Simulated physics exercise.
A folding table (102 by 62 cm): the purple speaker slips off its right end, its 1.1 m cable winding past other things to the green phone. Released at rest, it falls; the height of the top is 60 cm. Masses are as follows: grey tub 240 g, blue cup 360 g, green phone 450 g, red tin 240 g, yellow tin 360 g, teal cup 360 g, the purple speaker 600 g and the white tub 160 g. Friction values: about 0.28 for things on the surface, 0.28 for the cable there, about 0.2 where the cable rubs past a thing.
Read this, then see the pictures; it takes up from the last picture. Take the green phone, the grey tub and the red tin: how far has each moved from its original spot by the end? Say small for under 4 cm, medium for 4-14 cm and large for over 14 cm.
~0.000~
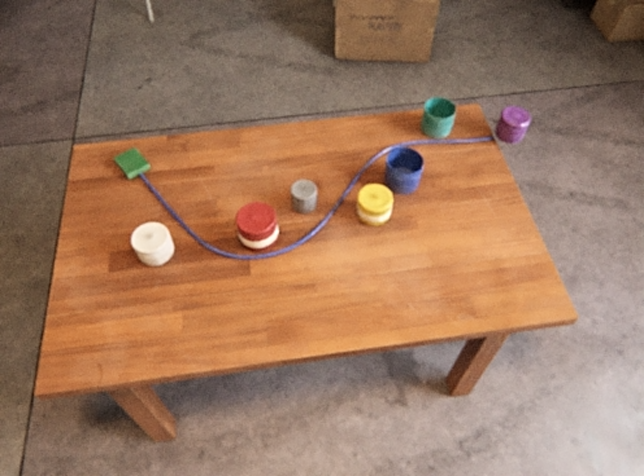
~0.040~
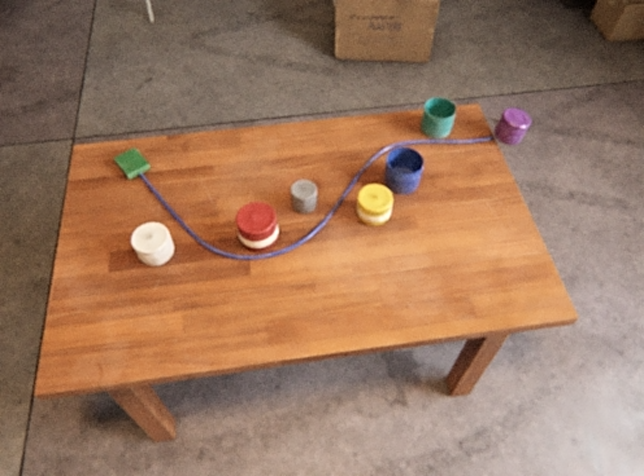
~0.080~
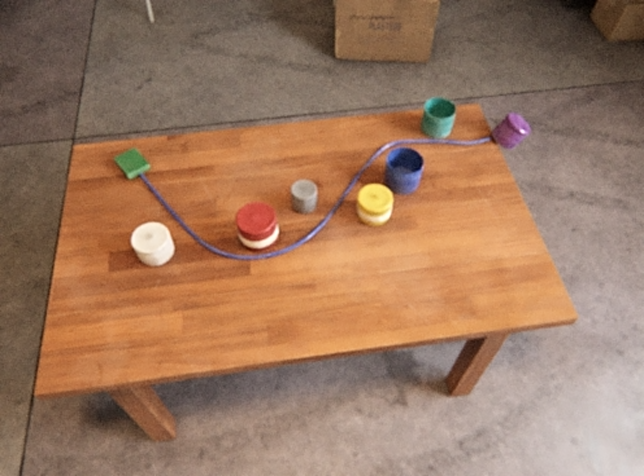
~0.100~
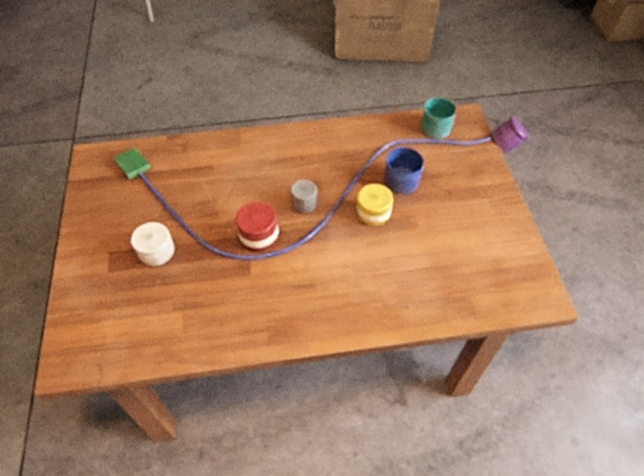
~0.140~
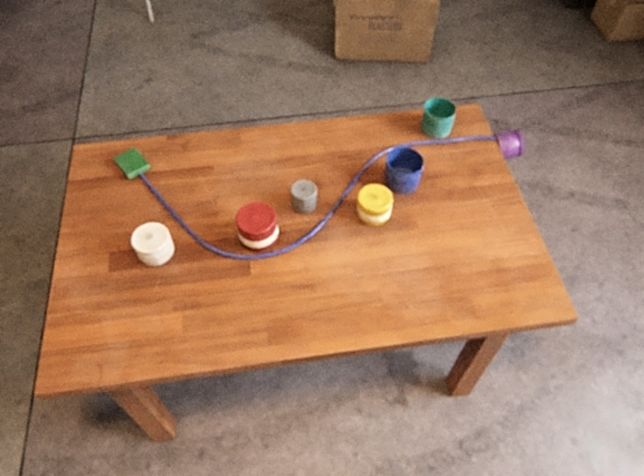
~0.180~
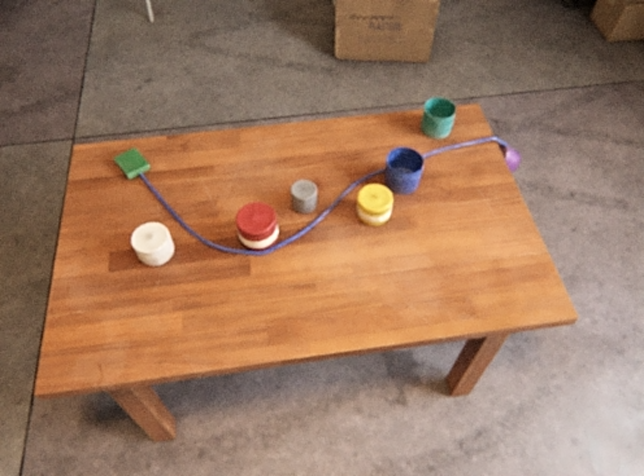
In order: The green phone is large, the grey tub is large, the red tin is large.
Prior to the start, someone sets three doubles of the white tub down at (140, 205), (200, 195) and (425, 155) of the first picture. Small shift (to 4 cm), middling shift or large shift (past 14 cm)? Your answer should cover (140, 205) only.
There it moves only a bit.
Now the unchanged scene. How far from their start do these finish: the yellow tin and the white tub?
For the yellow tin it's 0 cm, while the white tub comes to 0 cm.
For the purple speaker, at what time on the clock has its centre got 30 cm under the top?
That comes at 0.36 seconds.
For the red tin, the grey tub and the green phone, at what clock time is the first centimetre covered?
Clock readings - red tin 0.24 s, grey tub 0.38 s, green phone 0.26 s.
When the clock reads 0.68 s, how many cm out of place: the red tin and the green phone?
The red tin is over the edge, the green phone 35 cm.
At 0.4 s, the cable's tail end at (187, 181); red tin 26 cm off its start, green phone 11 cm off its start, grey tub 7 cm off its start.
At 0.7 s, the cable's tail end at (286, 187); red tin over the edge, green phone 33 cm off its start, grey tub 21 cm off its start.
At 0.9 s, the cable's tail end at (364, 189); red tin over the edge, green phone 51 cm off its start at (347, 188), grey tub 22 cm off its start at (307, 118).
At 1.2 s, the cable's tail end at (371, 189); red tin over the edge, green phone 52 cm off its start, grey tub 22 cm off its start.
At 2.4 s, the cable's tail end at (371, 189); red tin over the edge, green phone 52 cm off its start at (354, 187), grey tub 22 cm off its start at (307, 118), purple speaker over the edge.
